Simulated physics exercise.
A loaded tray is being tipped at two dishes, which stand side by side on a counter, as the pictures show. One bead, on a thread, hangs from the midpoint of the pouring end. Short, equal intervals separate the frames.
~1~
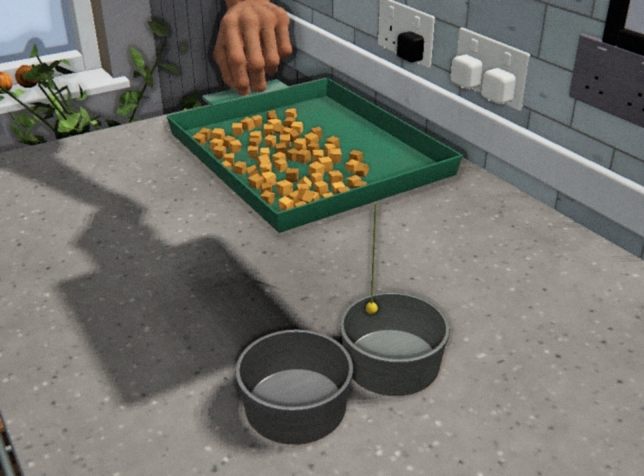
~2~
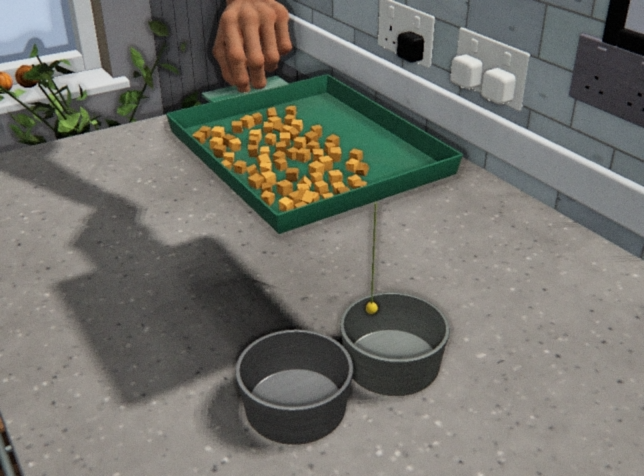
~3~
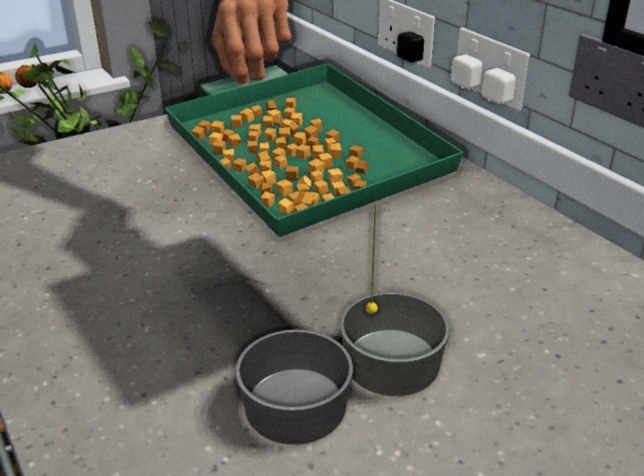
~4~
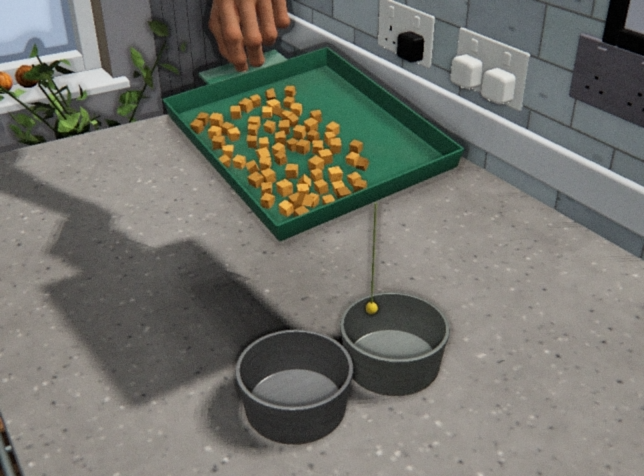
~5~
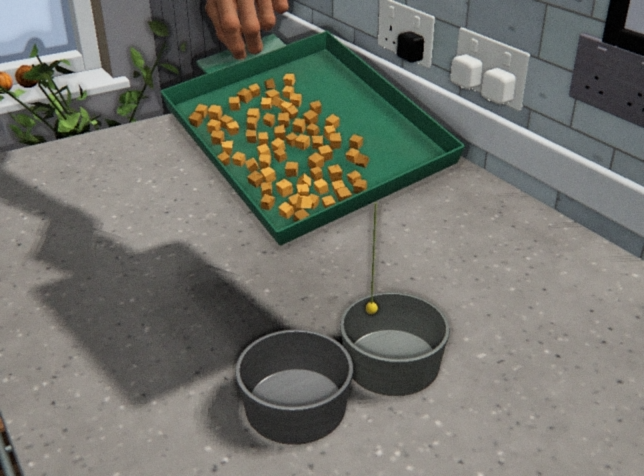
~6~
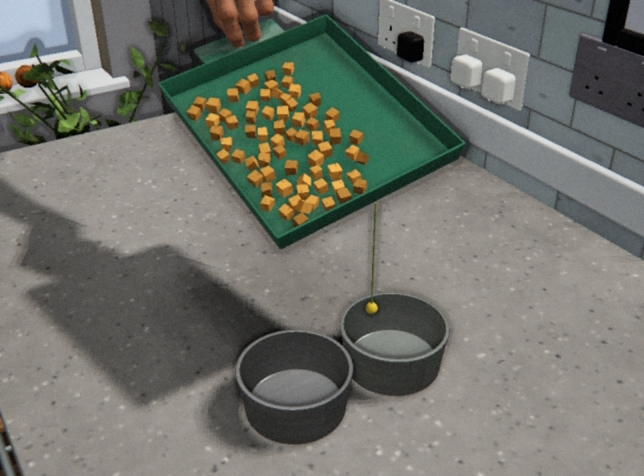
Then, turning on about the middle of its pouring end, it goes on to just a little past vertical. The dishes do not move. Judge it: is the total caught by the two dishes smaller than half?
No.
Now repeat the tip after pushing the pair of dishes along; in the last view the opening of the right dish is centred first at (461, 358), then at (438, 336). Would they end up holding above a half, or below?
For the two places in order: A minority share, a minority share.
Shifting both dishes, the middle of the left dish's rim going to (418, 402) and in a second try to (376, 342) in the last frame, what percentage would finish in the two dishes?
Roughly 0 per cent, and 10 per cent.
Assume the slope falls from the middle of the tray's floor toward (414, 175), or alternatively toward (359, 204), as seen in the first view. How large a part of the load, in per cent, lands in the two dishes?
In order, 30 in a hundred and 40 in a hundred.
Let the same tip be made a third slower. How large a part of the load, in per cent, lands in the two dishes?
About 70 per cent.
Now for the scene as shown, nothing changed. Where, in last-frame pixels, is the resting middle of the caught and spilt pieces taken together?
About pixel (290, 401).
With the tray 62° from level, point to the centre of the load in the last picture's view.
Around (281, 188).
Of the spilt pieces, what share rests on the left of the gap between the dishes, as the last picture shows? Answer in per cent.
Close to 70 per cent.
Soon, tray tipped steeply; all on the tray.
A while on, tray tipped past a quarter turn; nearly all on the tray; a stray few in the left dish; a stray few in the air.
Towards the end, tray tipped past a quarter turn; most in the left dish; about a quarter outside both; a stray few in the air.
Finally, tray tipped past a quarter turn; most in the left dish; none in the right dish; about a quarter outside both; a stray few in the air.
